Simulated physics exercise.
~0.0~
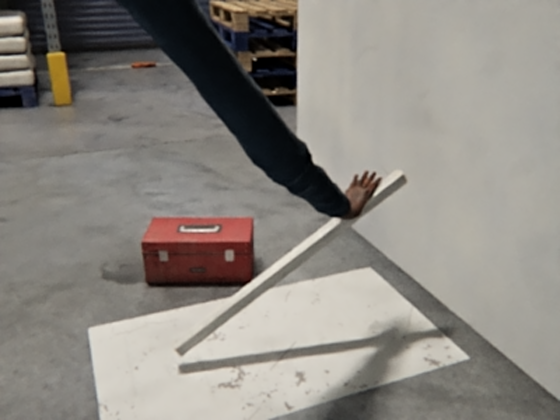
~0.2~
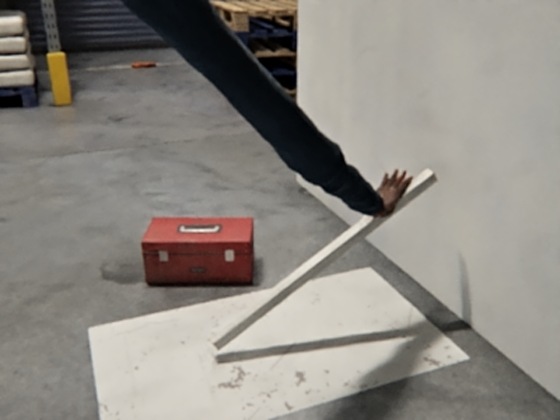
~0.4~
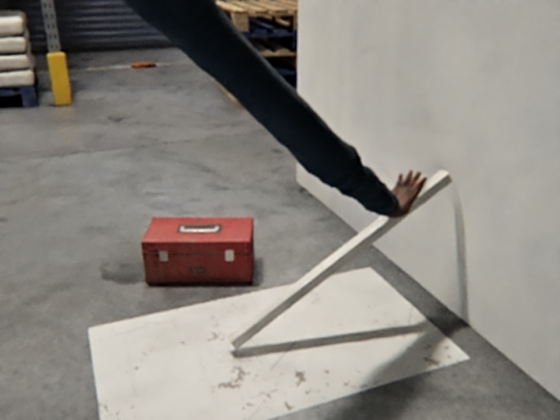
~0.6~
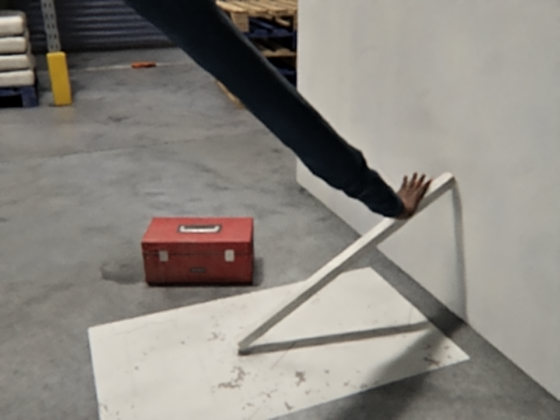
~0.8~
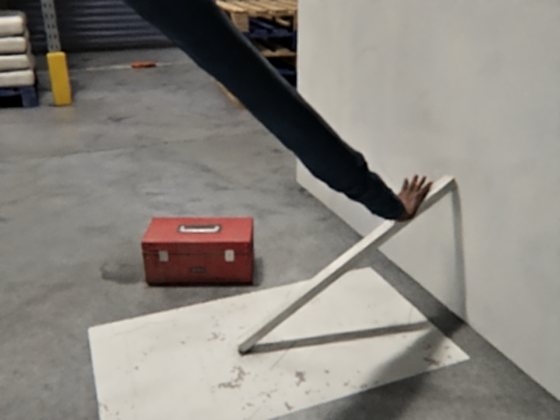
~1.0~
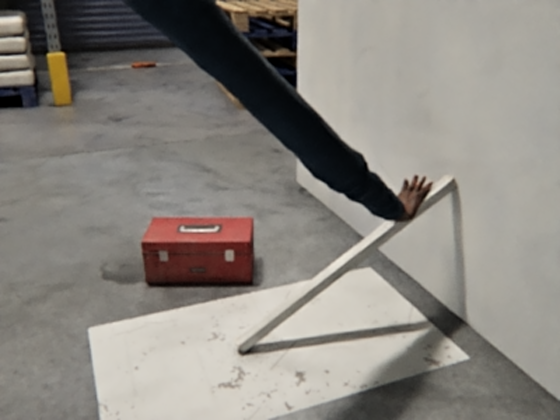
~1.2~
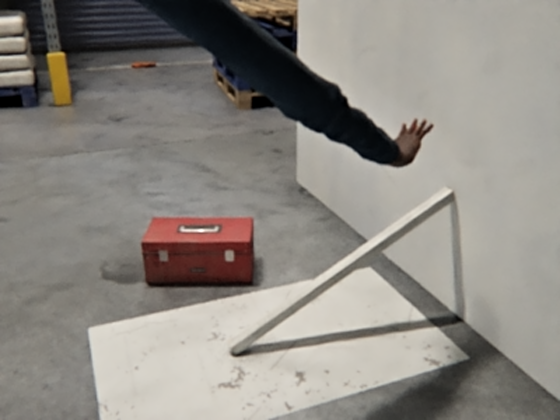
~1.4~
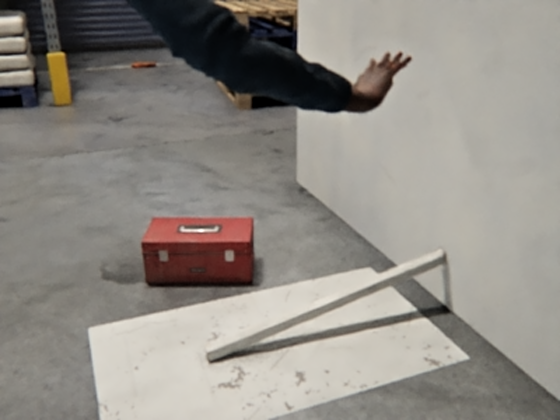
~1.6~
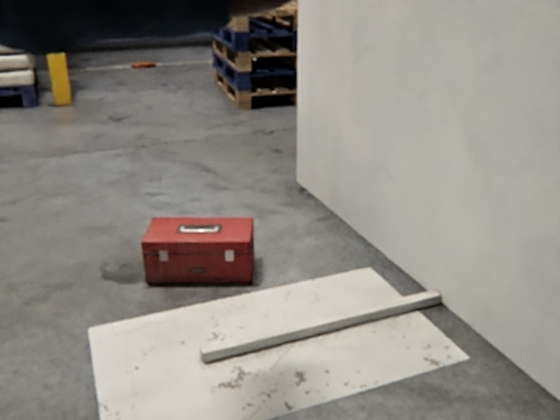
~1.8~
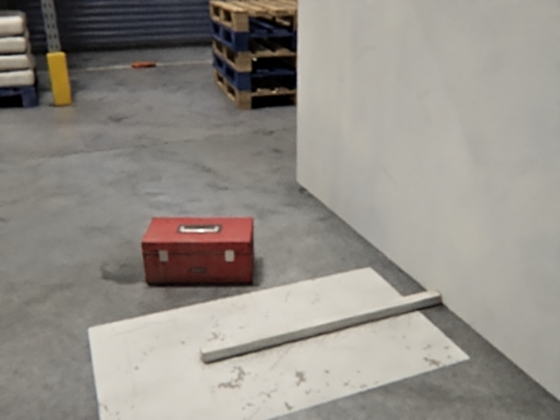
In the video, a hand moves a white pole rightward over a pale sheet on the floor and leans it against a wall beside a red toolbox. The hand lets go and withdraws, and the pole slides down until it lies flat, while the toolbox stays put.
